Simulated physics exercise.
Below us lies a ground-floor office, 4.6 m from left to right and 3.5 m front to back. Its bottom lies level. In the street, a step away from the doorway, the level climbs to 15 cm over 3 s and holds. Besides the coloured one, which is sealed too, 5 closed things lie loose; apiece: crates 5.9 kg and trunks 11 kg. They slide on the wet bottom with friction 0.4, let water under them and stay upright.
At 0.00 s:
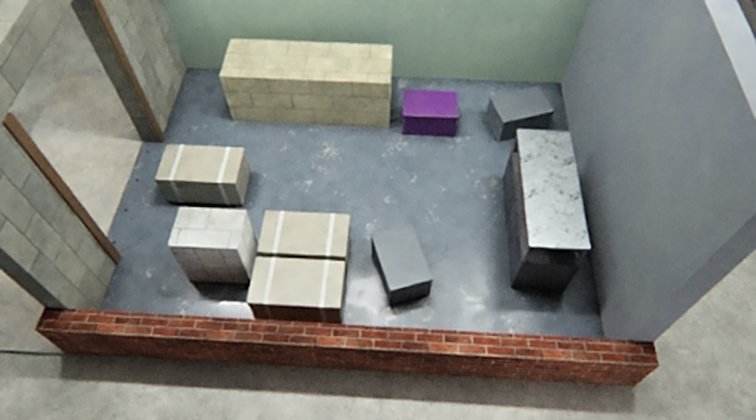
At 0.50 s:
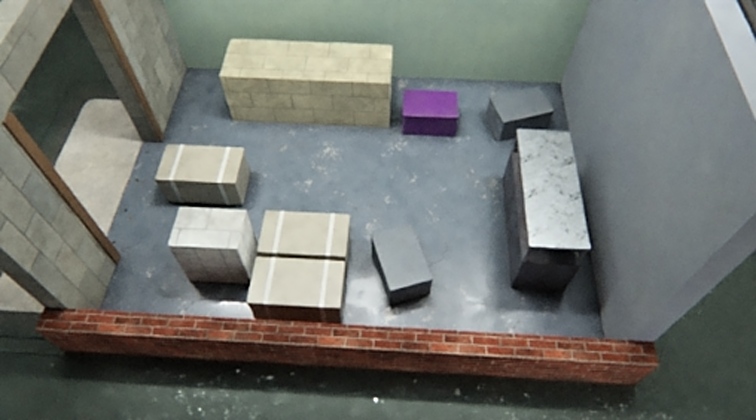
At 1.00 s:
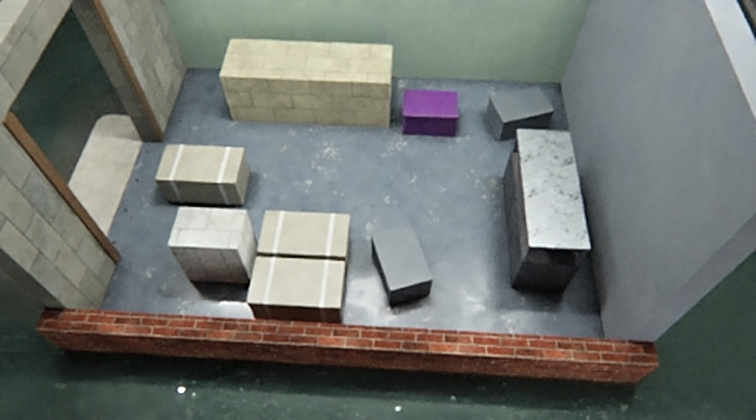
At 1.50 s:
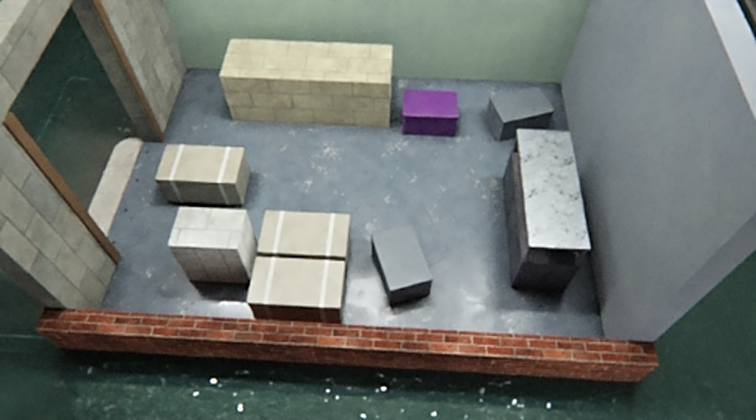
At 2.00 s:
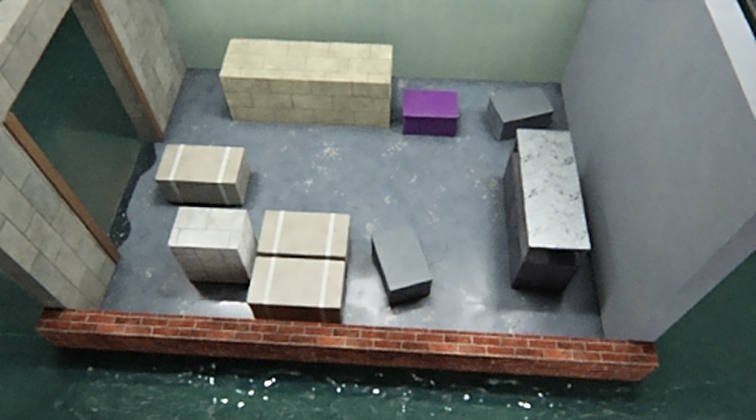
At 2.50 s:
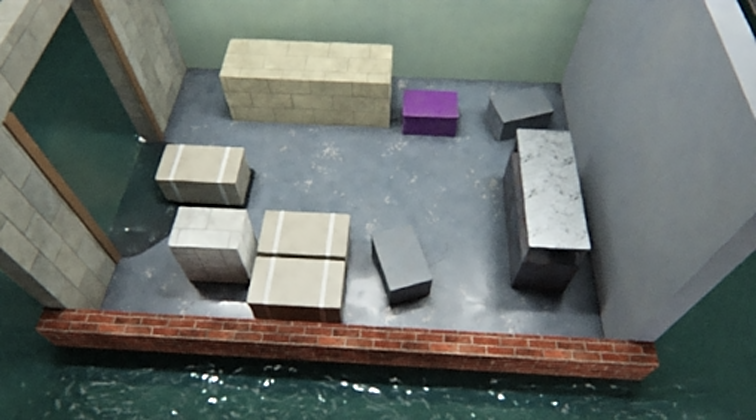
The footage shows a walled room with a purple crate, pale and gray boxes and larger blocks as dark water spreads across the ground outside, then creeps through the left doorway onto the floor, while the objects stay still.
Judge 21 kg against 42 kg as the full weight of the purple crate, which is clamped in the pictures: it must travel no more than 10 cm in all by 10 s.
For it, the lower weight is enough.
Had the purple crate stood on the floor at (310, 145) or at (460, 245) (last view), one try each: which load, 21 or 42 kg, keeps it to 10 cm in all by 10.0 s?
In that order: It takes the larger; only the larger holds.
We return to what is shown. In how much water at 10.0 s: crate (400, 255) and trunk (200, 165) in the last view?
About 10 and 8 cm.
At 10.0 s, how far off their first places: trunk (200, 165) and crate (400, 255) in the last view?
In turn: 300 cm, 100 cm.
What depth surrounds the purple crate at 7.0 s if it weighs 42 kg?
Roughly 4 cm.
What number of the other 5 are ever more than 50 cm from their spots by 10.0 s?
3 of them.
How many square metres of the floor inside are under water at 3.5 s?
About 2.0 m2.
After 3.5 s the purple crate would be 0 cm from its start with 21 kg and 0 cm from its start with 42 kg; 0 cm of water round it then.
After 4.5 s the purple crate would be 0 cm from its start with 21 kg and 0 cm from its start with 42 kg; 0 cm of water round it then.
After 7.0 s the purple crate would be 0 cm from its start with 21 kg and 0 cm from its start with 42 kg; 4 cm of water round it then.
After 10.0 s the purple crate would be 1 cm from its start with 21 kg and 0 cm from its start with 42 kg; 7 cm of water round it then.
